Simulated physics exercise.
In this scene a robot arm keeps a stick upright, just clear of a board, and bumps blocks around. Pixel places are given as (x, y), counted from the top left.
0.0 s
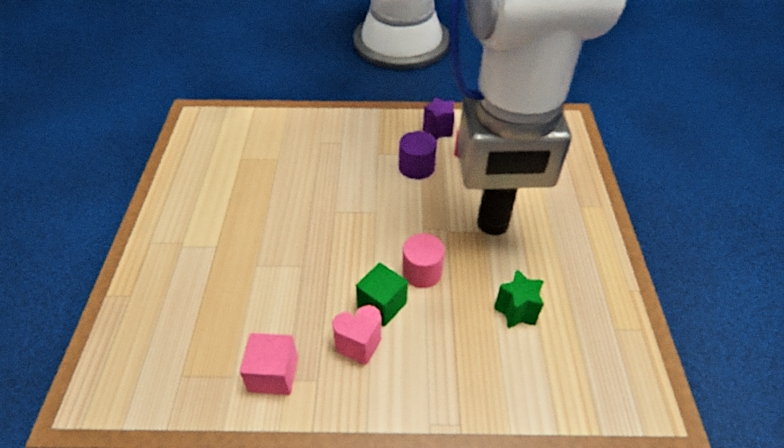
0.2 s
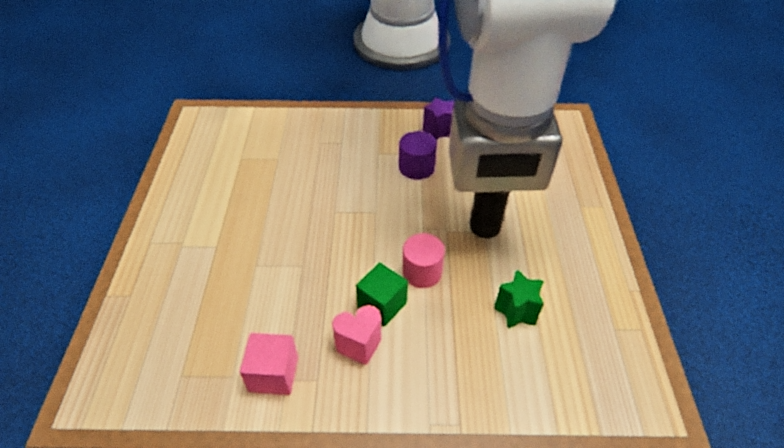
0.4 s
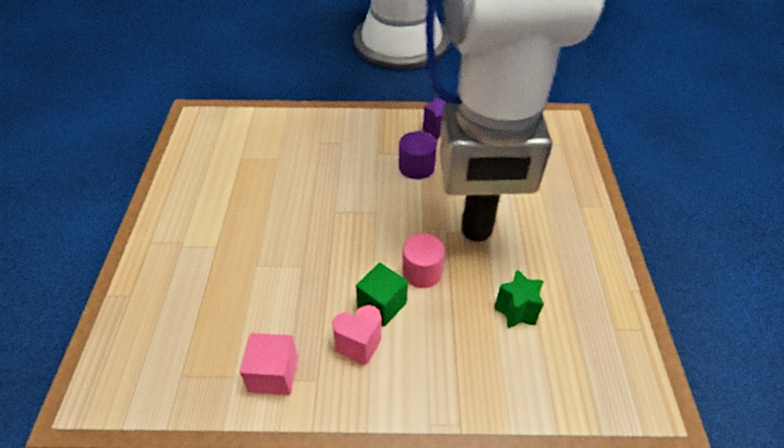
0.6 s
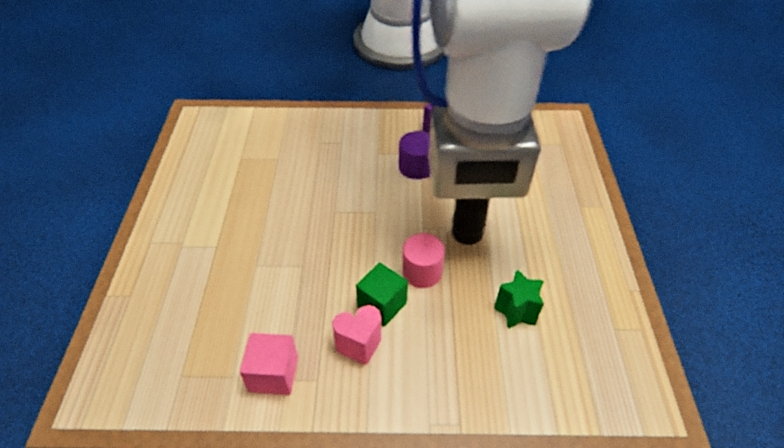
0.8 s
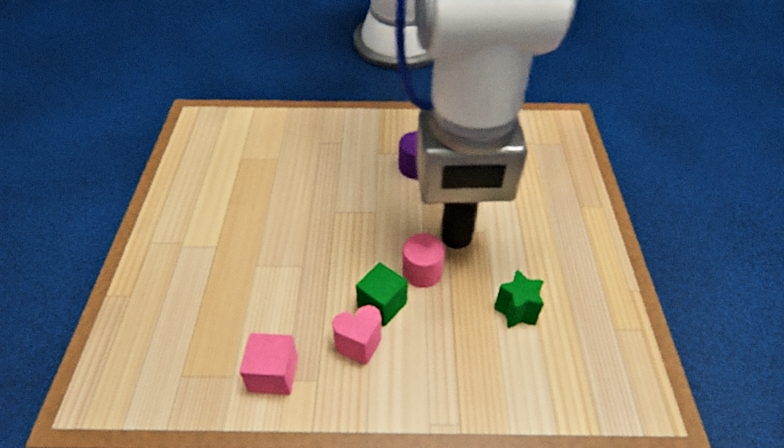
Above a wooden board, a robot arm moves its black stick slightly left toward still blocks.
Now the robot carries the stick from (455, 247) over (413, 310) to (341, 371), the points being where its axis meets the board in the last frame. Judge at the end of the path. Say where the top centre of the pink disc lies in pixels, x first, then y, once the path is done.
In the picture, that point is around (374, 274).
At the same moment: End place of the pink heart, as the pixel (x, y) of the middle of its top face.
At pixel (292, 364).
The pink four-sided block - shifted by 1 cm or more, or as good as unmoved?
At the end of the path, the pink four-sided block has moved off its old spot.
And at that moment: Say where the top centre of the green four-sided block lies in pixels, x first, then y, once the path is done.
I expect it at (341, 295).
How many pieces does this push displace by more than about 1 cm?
I expect three or more blocks to move.
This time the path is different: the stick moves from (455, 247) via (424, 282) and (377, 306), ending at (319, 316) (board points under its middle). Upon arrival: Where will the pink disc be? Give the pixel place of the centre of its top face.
Answer: (291, 269).
What follows on the original path. One third of the way, stick (432, 281); pink heart (350, 331); green four-sided block (357, 294), turned 30° anticlockwise; pink disc (394, 268).
Two thirds of the way, stick (390, 321); pink heart (350, 331); green four-sided block (341, 295), turned 80° anticlockwise; pink disc (374, 274).
At the end, stick (340, 363); pink four-sided block (245, 356); pink heart (292, 364), turned 25° clockwise; green four-sided block (341, 295), turned 80° anticlockwise; pink disc (374, 274).
